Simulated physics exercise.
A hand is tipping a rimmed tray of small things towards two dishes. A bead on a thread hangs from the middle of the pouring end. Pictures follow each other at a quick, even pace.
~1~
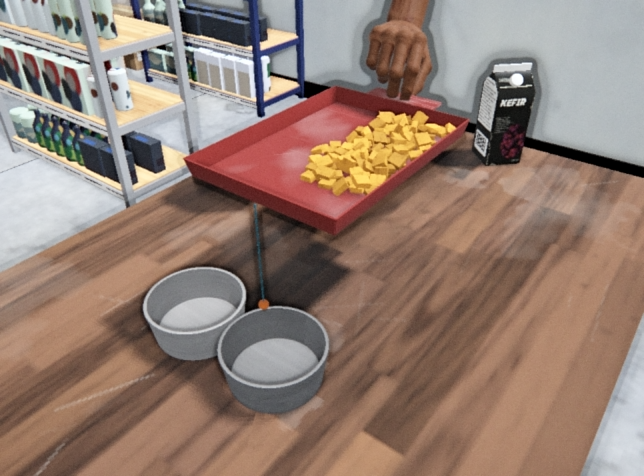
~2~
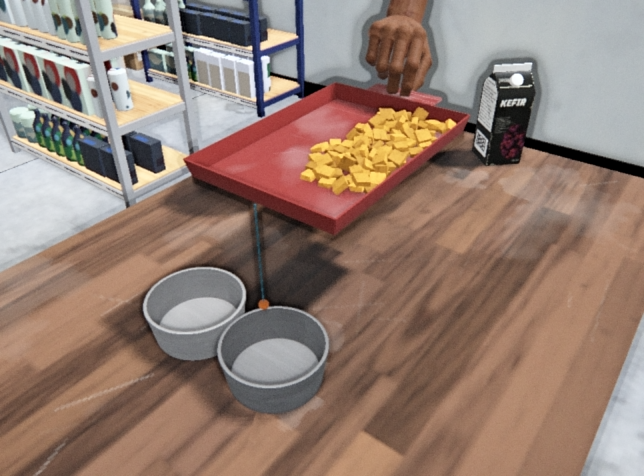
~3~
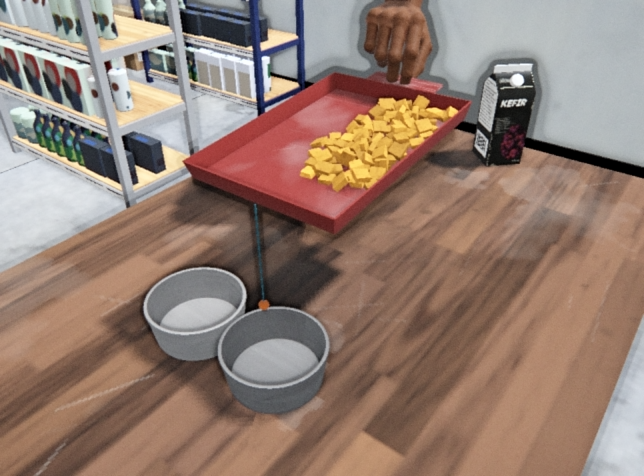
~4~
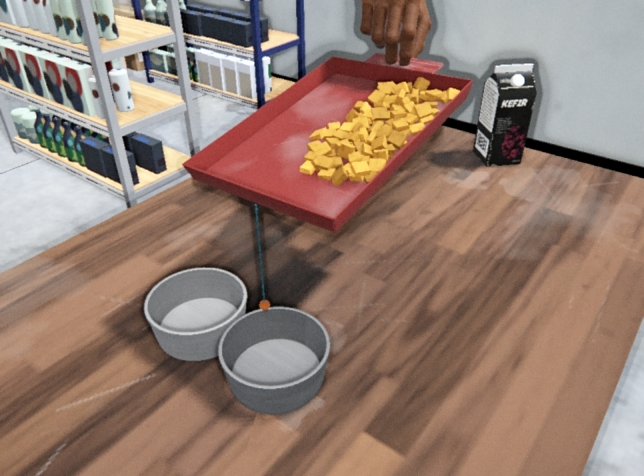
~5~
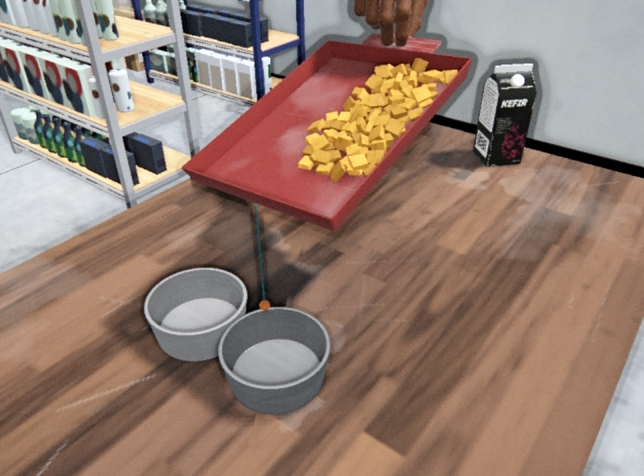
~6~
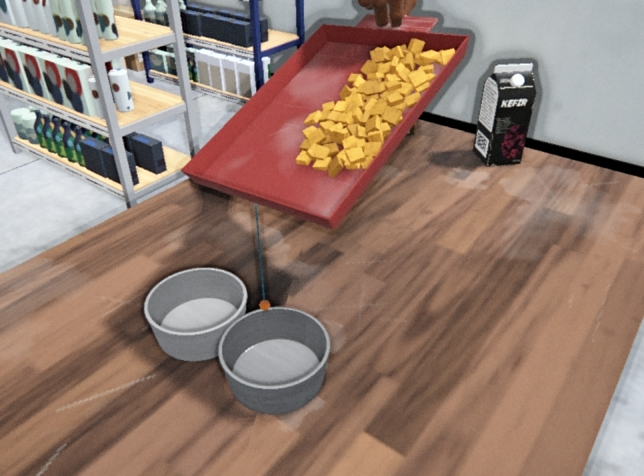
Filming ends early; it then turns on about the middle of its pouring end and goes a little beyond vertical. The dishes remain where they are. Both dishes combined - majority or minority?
Majority.
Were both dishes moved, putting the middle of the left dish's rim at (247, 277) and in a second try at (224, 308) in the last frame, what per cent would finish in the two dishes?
Roughly 10 per cent, then roughly 50 per cent.
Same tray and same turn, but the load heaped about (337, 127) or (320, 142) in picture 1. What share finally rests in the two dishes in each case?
It's 70 percent the first time and 80 percent the second.
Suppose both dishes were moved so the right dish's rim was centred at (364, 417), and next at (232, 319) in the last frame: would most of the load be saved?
Result, first setup: A minority share; second setup: A majority share.
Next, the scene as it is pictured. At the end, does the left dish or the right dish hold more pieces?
It's the left side.
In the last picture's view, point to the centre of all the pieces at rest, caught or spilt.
Close to (202, 344) in the last picture.
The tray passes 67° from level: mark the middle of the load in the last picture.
Close to (228, 187).
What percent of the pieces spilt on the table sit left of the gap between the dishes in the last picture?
Roughly 80 in a hundred.
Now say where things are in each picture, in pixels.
In the first frame, corners of the pouring end at (190, 158) and (335, 215), level; middle of the load at (375, 150), small crackers; left dish at (160, 338); right dish at (238, 390); bead on its thread at (264, 304).
In the second frame, corners of the pouring end at (190, 158) and (334, 215), level; middle of the load at (375, 147).
In the third frame, corners of the pouring end at (189, 160) and (333, 215), tipped barely, lowest at the left corner; middle of the load at (375, 140).
In the fourth frame, corners of the pouring end at (189, 163) and (332, 214), tipped a little, lowest at the left corner; middle of the load at (374, 129).
In the fifth frame, corners of the pouring end at (188, 165) and (330, 214), tipped clearly, lowest at the left corner; middle of the load at (372, 117).
In the sixth frame, corners of the pouring end at (187, 168) and (328, 213), tipped clearly, lowest at the left corner; middle of the load at (368, 106); left dish at (161, 339); right dish at (239, 391).
Soon after the last picture, tray tipped steeply; most on the tray; a small part in the air.
A little later, tray tipped past a quarter turn; about half on the tray; a small part in the right dish; a small part in the left dish; a small part outside both; a small part in the air.
Later still, tray tipped past a quarter turn; about a quarter in the right dish; about half in the left dish; about a quarter outside both; a stray few in the air.
At rest, tray tipped past a quarter turn; about a quarter in the right dish; about half in the left dish; about a quarter outside both; a stray few in the air.
